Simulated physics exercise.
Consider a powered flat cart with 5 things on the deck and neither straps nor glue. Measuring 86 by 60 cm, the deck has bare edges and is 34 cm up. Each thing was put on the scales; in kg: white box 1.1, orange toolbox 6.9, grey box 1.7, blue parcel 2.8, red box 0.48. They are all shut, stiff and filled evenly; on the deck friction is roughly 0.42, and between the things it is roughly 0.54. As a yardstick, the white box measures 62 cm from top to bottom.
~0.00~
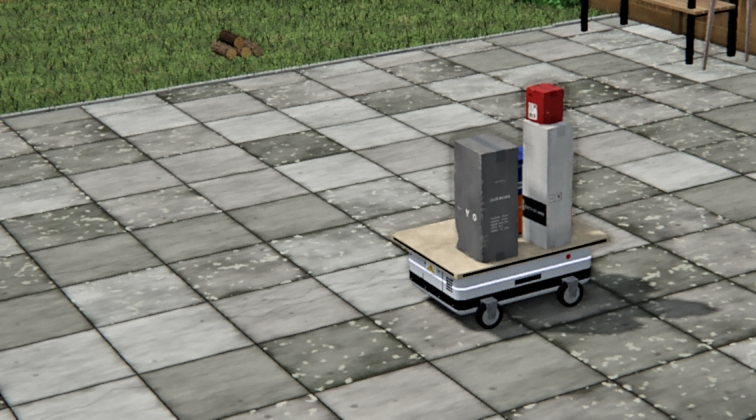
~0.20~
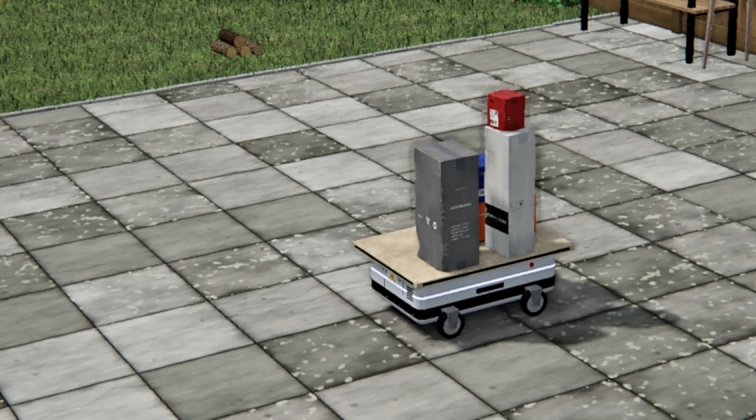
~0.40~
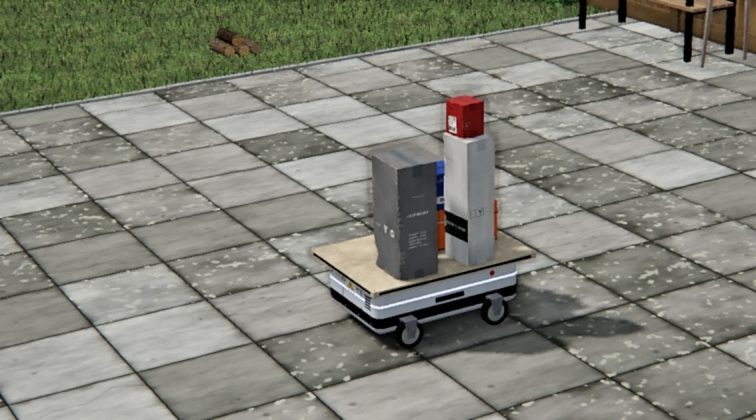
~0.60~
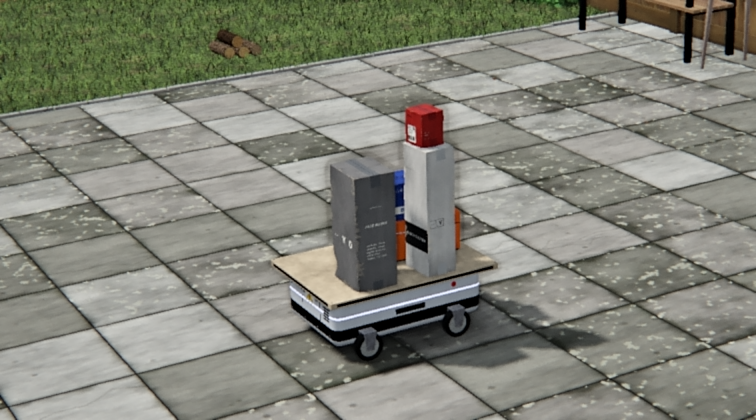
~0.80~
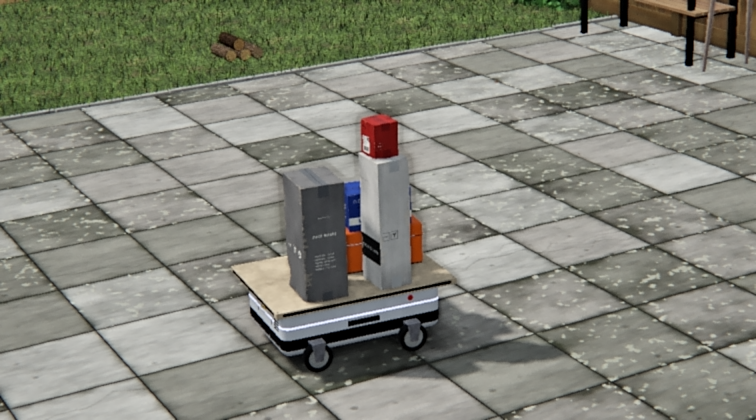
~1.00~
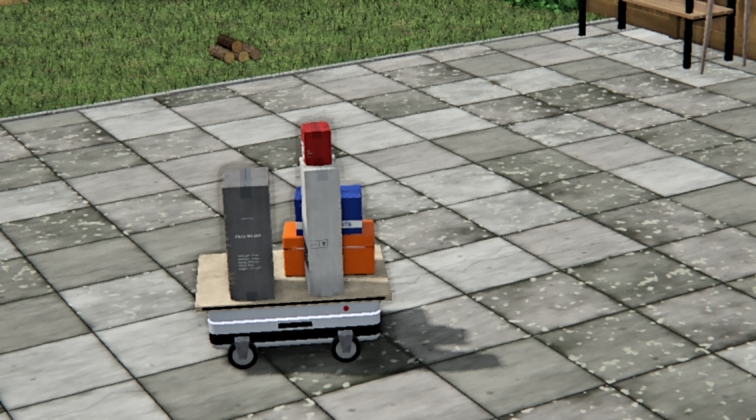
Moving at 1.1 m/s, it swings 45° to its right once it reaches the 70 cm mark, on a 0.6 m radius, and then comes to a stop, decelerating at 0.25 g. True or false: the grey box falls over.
False, the grey box keeps standing.
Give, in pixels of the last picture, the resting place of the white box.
Around (165, 219).
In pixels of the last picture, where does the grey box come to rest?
The resting point is around (119, 217).
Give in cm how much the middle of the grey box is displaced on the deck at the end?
Net shift near 2 cm.
After 1.20 s, cart 132 cm along, turned 41°; red box slid 3 cm.
After 1.70 s, cart 171 cm along, turned 45°; red box leaning 5°; white box leaning 5°.
After 2.20 s, cart 172 cm along, turned 45°, stopped; red box slid 12 cm; white box slid 8 cm.
After 3.10 s, cart 172 cm along, turned 45°, stopped; red box slid 10 cm; white box slid 7 cm.
At rest (3.8 s), not toppled but over 10 cm from the start, red box; the other 4 in place, give or take 10 cm. In the last view, grey box near (119, 217).
